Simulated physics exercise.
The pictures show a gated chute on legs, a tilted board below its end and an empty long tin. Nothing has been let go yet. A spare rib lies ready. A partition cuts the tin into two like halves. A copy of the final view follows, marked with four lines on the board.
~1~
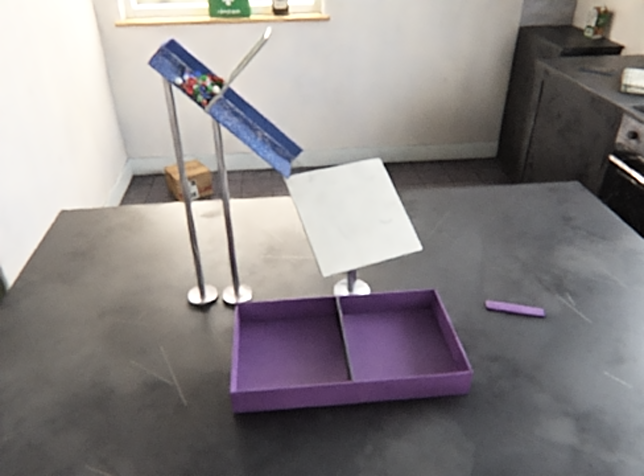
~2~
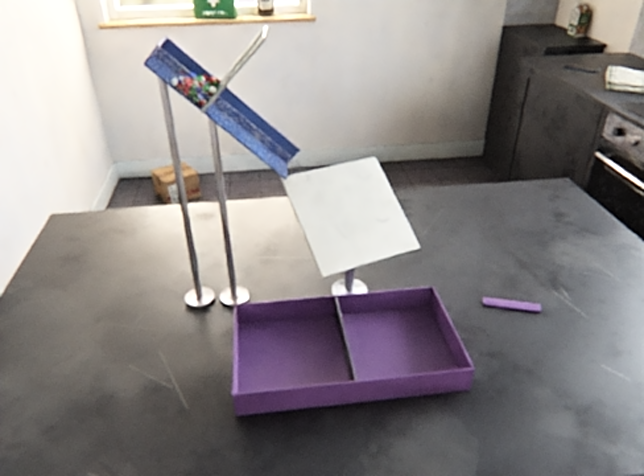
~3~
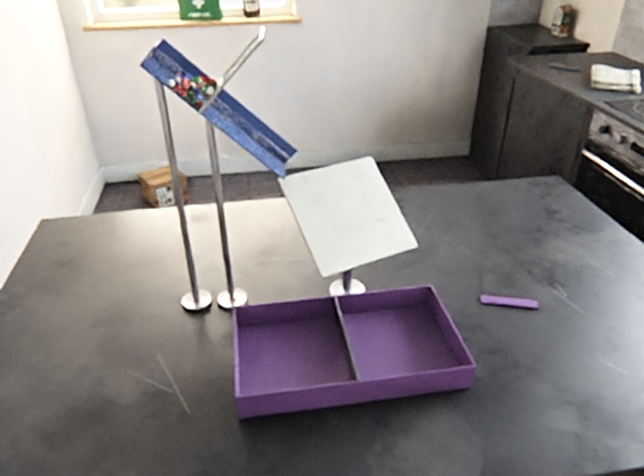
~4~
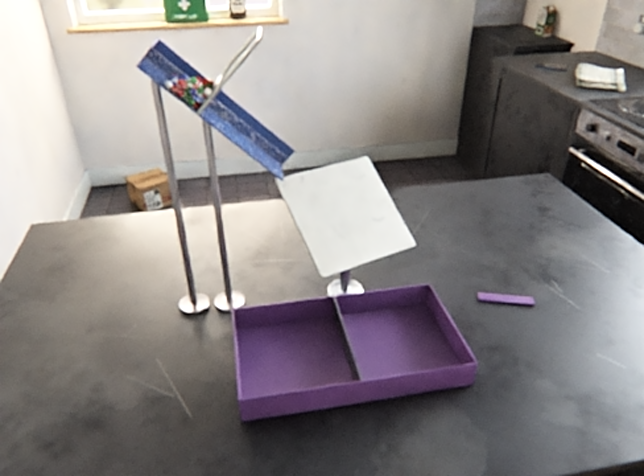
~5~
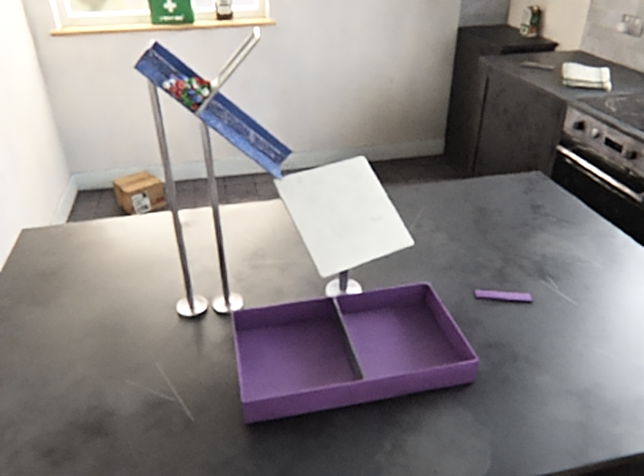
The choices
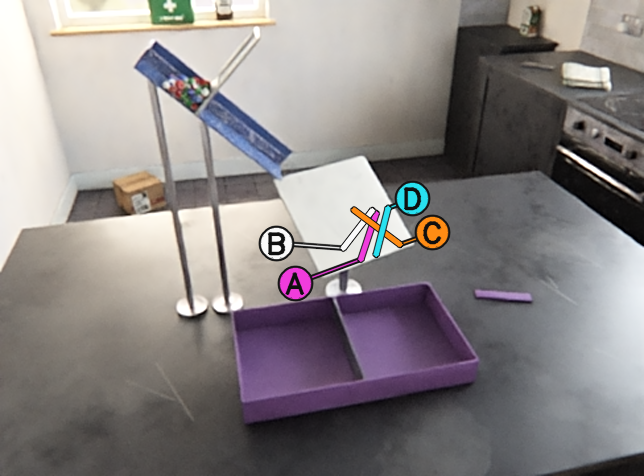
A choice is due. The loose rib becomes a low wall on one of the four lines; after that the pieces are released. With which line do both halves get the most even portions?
The best line is B.
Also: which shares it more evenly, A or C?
It is A.
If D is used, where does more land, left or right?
More lands on the right.
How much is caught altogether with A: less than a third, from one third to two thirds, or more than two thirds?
Line A gives more than two thirds.
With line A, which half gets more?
More lands on the right.
On the marked copy, line A from (376, 213) to (360, 259); line B from (372, 210) to (343, 248); line C from (353, 209) to (400, 244); line D from (388, 208) to (376, 254).
For line A, of what is caught, a small part in the left half, most in the right.
For line B, of what is caught, about half in the left half, about half in the right.
For line C, of what is caught, none in the left half, all in the right.
For line D, of what is caught, a stray few in the left half, nearly all in the right.
